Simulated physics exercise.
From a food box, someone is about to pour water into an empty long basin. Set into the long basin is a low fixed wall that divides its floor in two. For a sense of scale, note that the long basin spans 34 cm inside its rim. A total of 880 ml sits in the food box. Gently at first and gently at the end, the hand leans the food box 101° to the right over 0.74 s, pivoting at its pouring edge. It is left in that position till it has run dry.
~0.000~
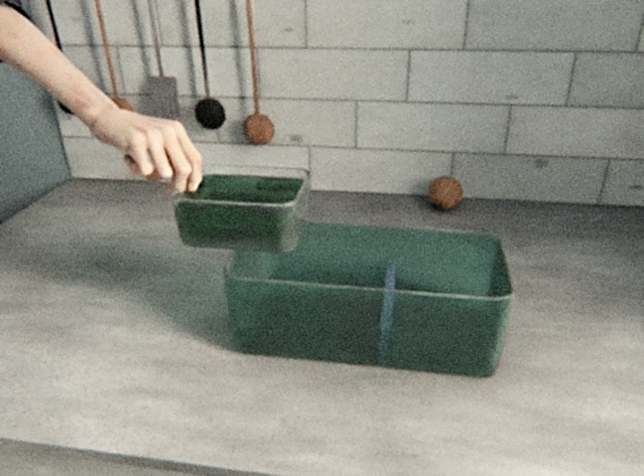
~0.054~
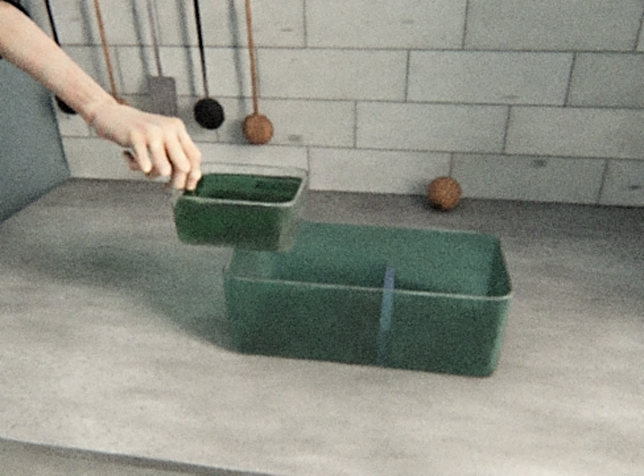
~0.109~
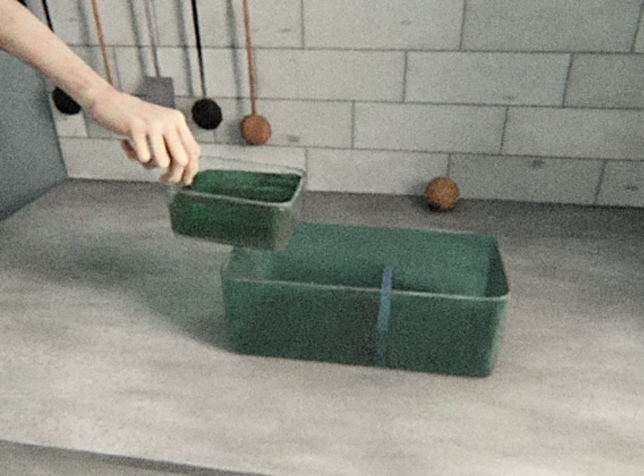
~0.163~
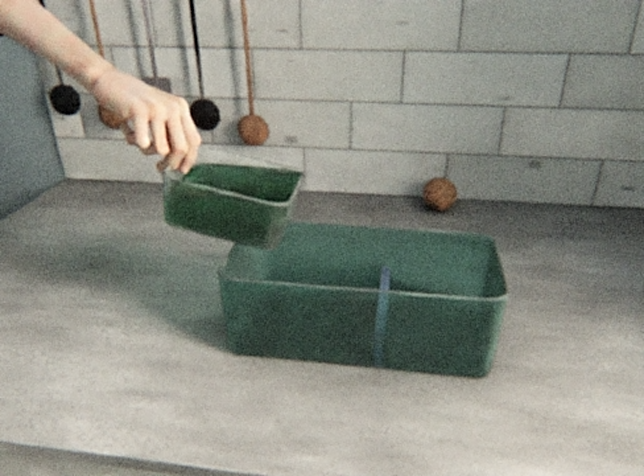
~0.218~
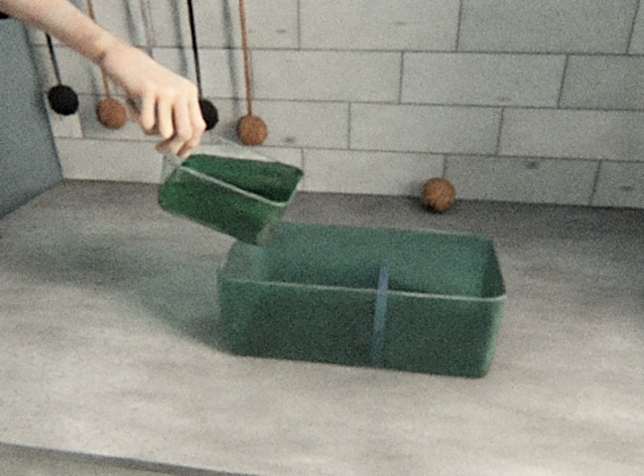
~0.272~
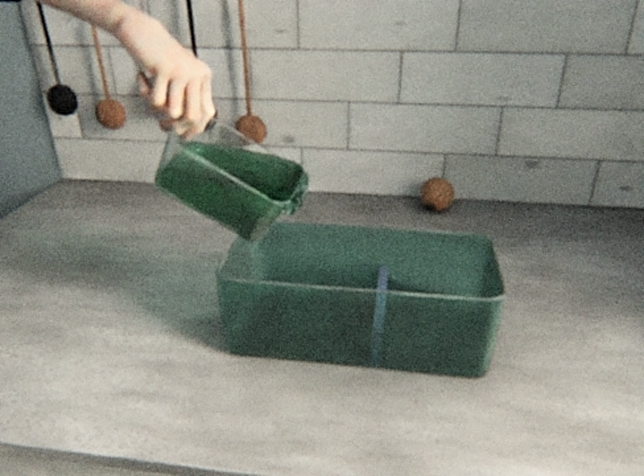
On a grey counter by a pale tiled wall, a hand held a small clear box of green liquid above a long green basin and slowly leaned it further and further to the right.
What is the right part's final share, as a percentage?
About 52 per cent.
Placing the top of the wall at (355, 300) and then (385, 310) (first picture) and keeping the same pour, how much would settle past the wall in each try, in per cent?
Try 1: 80 %; try 2: 50 %.
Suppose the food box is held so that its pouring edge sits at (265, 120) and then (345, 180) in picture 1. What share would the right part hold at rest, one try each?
First 40, then 80 per cent.
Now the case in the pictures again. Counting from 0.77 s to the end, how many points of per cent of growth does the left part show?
That works out to roughly 12 per cent of the whole.
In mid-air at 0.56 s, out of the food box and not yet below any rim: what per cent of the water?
Estimate: About 48 % of all of it.
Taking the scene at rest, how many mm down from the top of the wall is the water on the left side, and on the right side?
Close to 44 mm left and close to 34 mm right.
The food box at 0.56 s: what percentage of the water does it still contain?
Remaining: Near 26 % of the total.
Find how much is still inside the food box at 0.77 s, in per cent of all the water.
2 per cent or so.
Then, 0.56 s in, the tilt is 87° and 26 per cent is still to pour, 24 is left of the wall and 2 right of it.
Then, 0.77 s in, the tilt is 101° and 2 per cent is still to pour, 32 is left of the wall and 58 right of it.
Then, 1.00 s in, the tilt is 101° and 0 per cent is still to pour, 44 is left of the wall and 52 right of it.
Then, 1.24 s in, the tilt is 101° and 0 per cent is still to pour, 45 is left of the wall and 52 right of it.
Finally, 45 per cent lies left of the wall, 52 right of it and 4 outside.
